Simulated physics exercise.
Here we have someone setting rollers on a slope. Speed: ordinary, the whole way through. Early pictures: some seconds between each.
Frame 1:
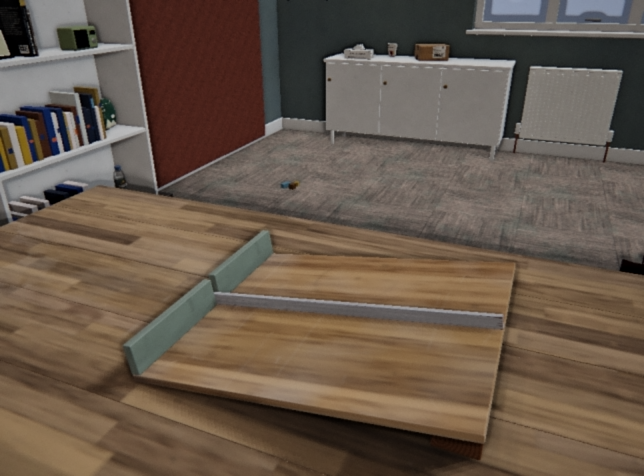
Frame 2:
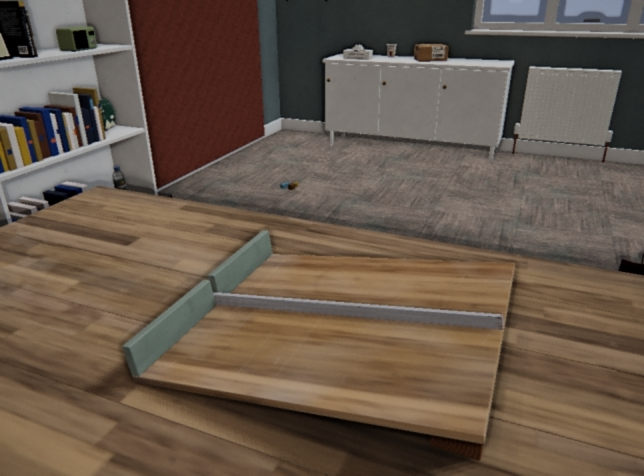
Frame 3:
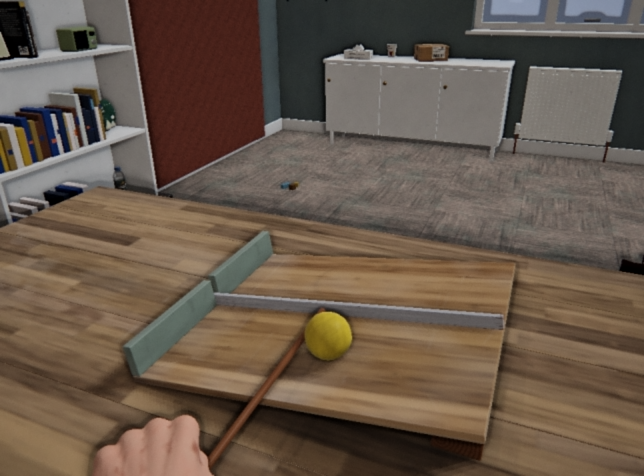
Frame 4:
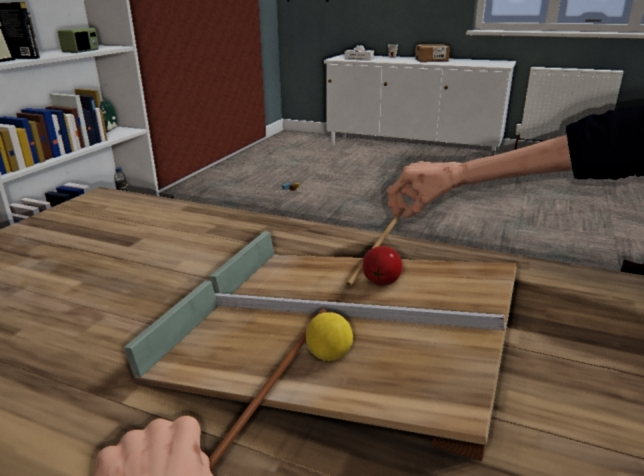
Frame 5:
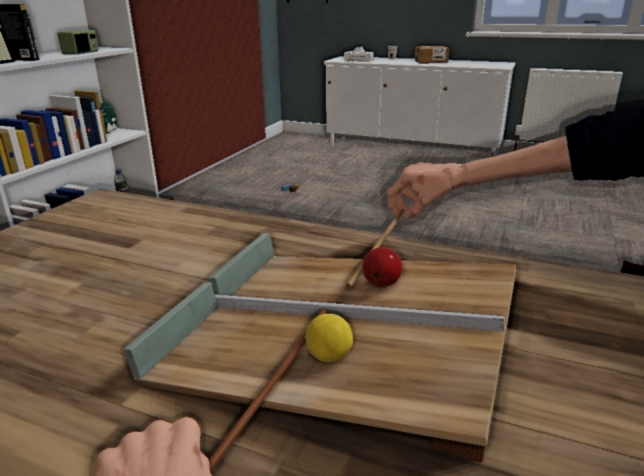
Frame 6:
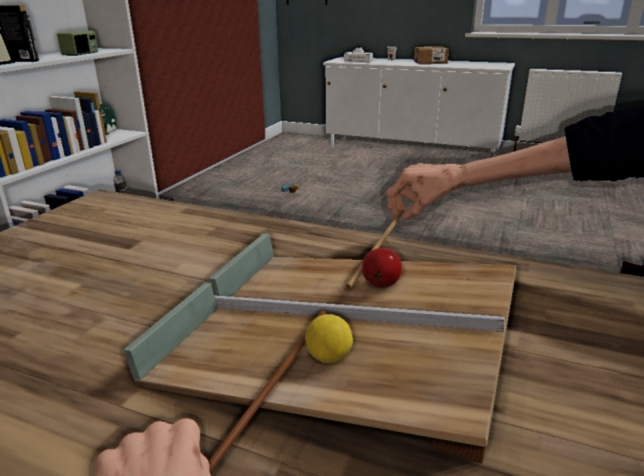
Two hands with thin sticks hold a yellow ball and a red ball on a sloped board.
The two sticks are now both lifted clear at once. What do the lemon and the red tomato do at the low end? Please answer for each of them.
Lemon: Halted; red tomato: Halted.
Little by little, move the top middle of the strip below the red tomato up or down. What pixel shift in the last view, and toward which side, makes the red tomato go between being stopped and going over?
Shift: About 16 px, direction down.
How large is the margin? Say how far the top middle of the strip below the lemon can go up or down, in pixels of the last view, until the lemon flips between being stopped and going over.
Down by roughly 20 pixels.
Then, 0.30 s later than the last frame, lemon rolling on the board near (306, 337); red tomato rolling on the board near (362, 268).
Then, 0.52 s later than the last frame, lemon rolling on the board near (254, 331); red tomato rolling on the board near (318, 266).
Then, 0.66 s later than the last frame, lemon rolling on the board near (210, 327); red tomato rolling on the board near (279, 264).
When it is over, the lemon is held by the strip, near (194, 325); the red tomato is held by the strip, near (262, 264).
